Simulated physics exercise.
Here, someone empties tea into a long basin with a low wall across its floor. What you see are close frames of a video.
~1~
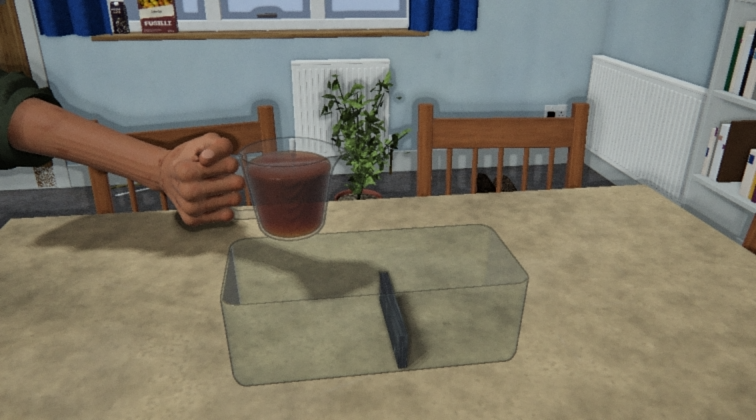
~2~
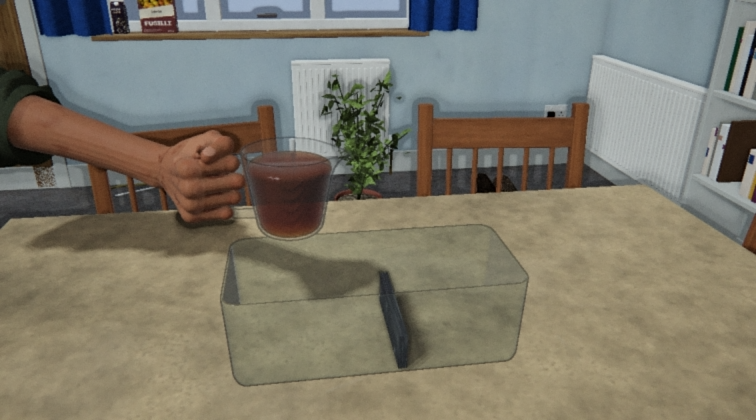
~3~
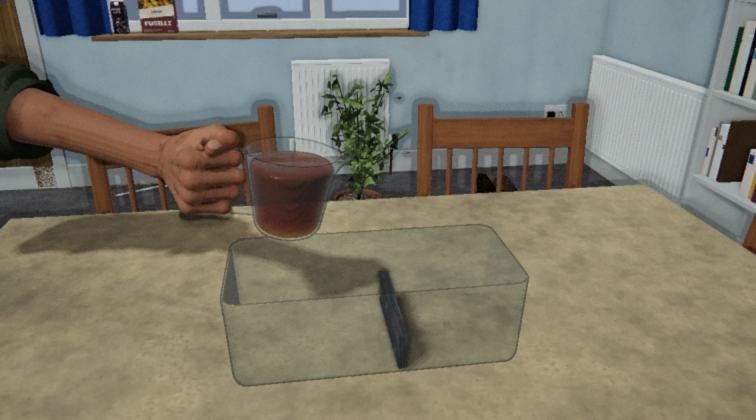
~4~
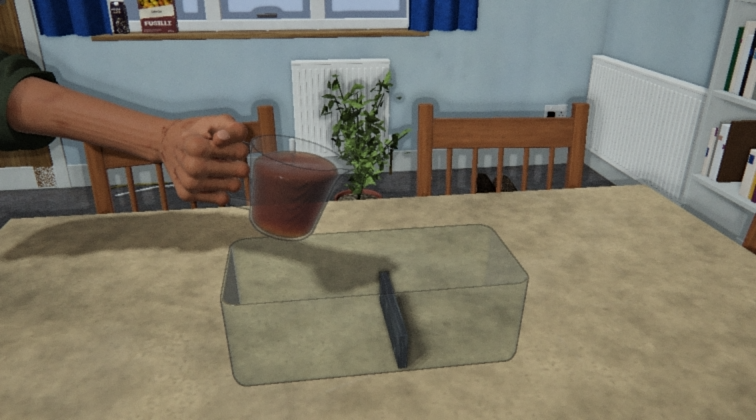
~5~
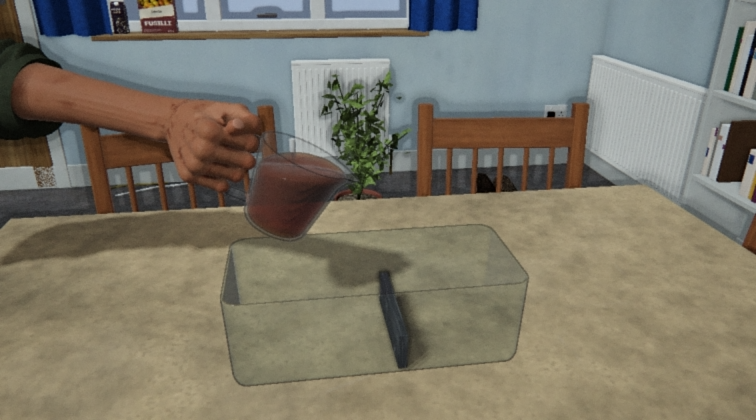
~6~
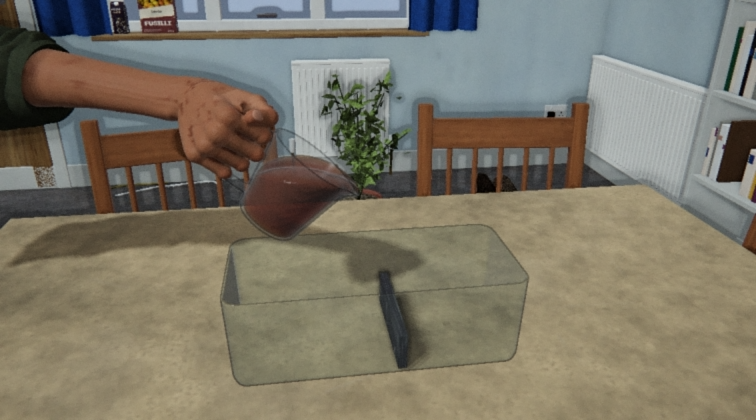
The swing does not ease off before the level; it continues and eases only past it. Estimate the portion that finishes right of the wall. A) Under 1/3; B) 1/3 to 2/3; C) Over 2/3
Option A: Under 1/3.
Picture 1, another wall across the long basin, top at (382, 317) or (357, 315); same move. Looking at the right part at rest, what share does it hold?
Roughly 40 per cent first and roughly 75 per cent second.
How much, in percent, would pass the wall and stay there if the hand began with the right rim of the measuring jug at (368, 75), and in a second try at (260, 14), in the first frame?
About 65 per cent, then about 10 per cent.
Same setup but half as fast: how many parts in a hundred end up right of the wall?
Roughly 30 in a hundred.
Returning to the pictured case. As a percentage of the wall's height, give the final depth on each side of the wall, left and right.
Close to 20 for the left and 10 for the right.
A moment on, the measuring jug is tipped right over and 28 per cent is still to pour, 39 is left of the wall and 14 right of it.
Next, the measuring jug is tipped right over and 1 per cent is still to pour, 80 is left of the wall and 15 right of it.
Then the measuring jug is tipped right over and 0 per cent is still to pour, 79 is left of the wall and 19 right of it.
Later the measuring jug is tipped right over and 0 per cent is still to pour, 79 is left of the wall and 19 right of it.
At rest 79 per cent lies left of the wall, 19 right of it and 2 outside.
